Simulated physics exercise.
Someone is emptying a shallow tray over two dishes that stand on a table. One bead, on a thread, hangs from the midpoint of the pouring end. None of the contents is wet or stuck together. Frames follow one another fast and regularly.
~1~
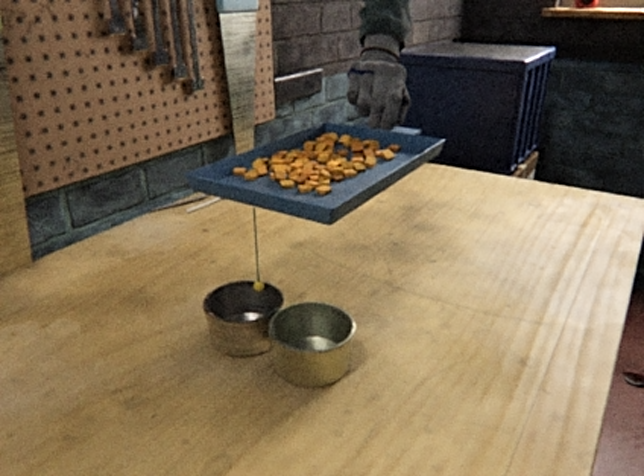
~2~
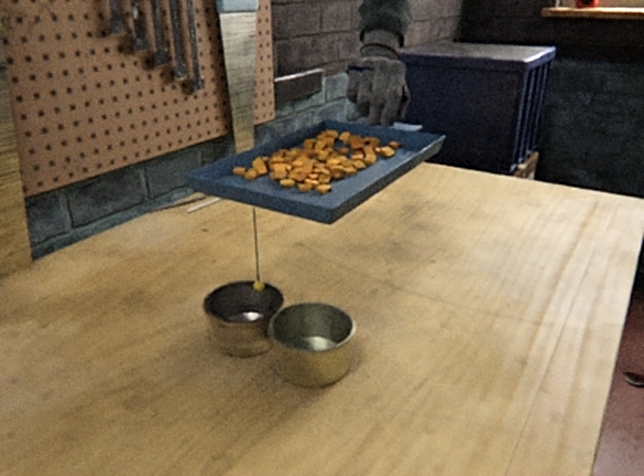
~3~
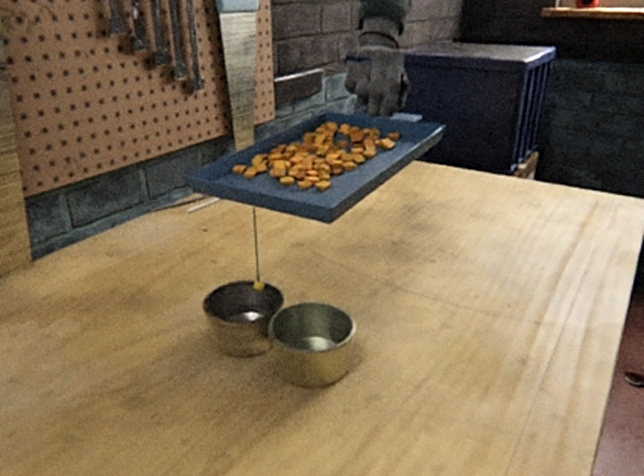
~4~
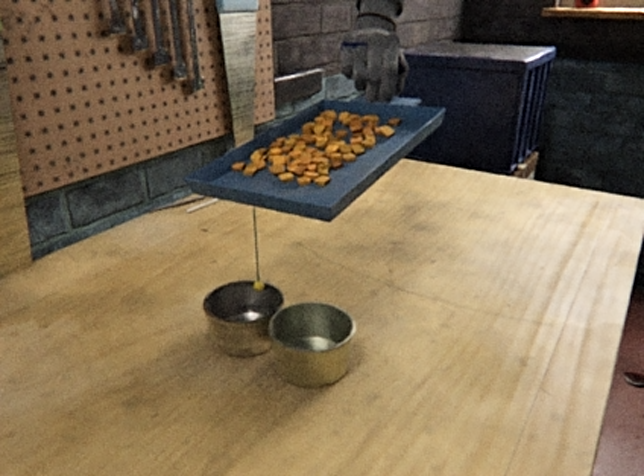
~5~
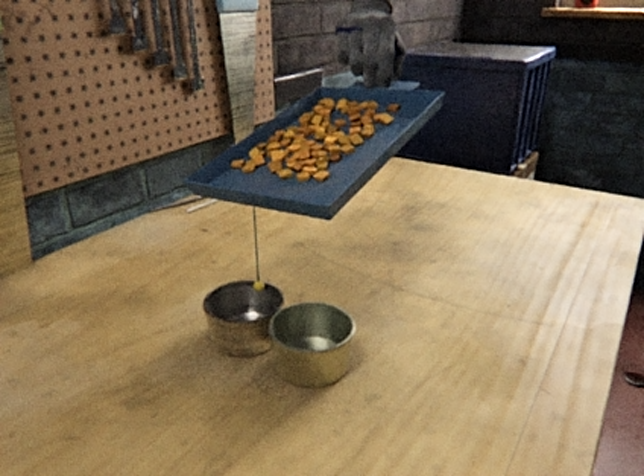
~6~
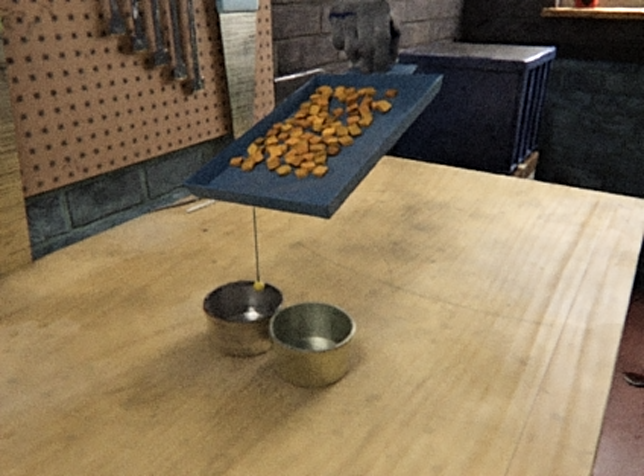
A gloved hand raised the far end of a blue tray of orange-brown cereal squares, tilting it steadily toward two metal dishes on a wooden table, while a small yellow bead hung still beneath it.
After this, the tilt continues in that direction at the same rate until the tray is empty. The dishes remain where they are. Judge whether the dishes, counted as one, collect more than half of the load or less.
Counted as one, they collect less than half.
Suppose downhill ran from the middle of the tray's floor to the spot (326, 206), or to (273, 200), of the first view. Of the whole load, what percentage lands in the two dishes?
About 80 and 40 per cent.
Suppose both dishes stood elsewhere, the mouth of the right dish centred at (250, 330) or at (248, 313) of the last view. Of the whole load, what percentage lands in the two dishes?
You'd get near 70 per cent and afterwards near 90 per cent.
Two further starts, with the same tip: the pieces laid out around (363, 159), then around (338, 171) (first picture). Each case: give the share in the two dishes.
In order, roughly 30 % and 20 %.
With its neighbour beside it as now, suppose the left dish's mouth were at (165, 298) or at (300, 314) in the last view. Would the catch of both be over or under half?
Well, it comes to a greater portion at first and a lesser portion after that.
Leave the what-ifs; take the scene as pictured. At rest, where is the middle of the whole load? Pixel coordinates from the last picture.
Resting centre, last picture - approx. (195, 331).
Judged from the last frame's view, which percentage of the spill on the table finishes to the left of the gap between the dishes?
I make it about 100 percent or so.
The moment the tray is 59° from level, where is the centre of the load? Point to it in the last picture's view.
Centre estimate: (226, 173).
Soon, tray tipped steeply; nearly all on the tray; a stray few in the air.
A while on, tray tipped right over; about two thirds on the tray; a stray few in the left dish; about a quarter outside both; a small part in the air.
Towards the end, tray tipped past a quarter turn; about a quarter in the left dish; most outside both.
Finally, tray tipped past a quarter turn; none in the right dish; about a quarter in the left dish; most outside both.
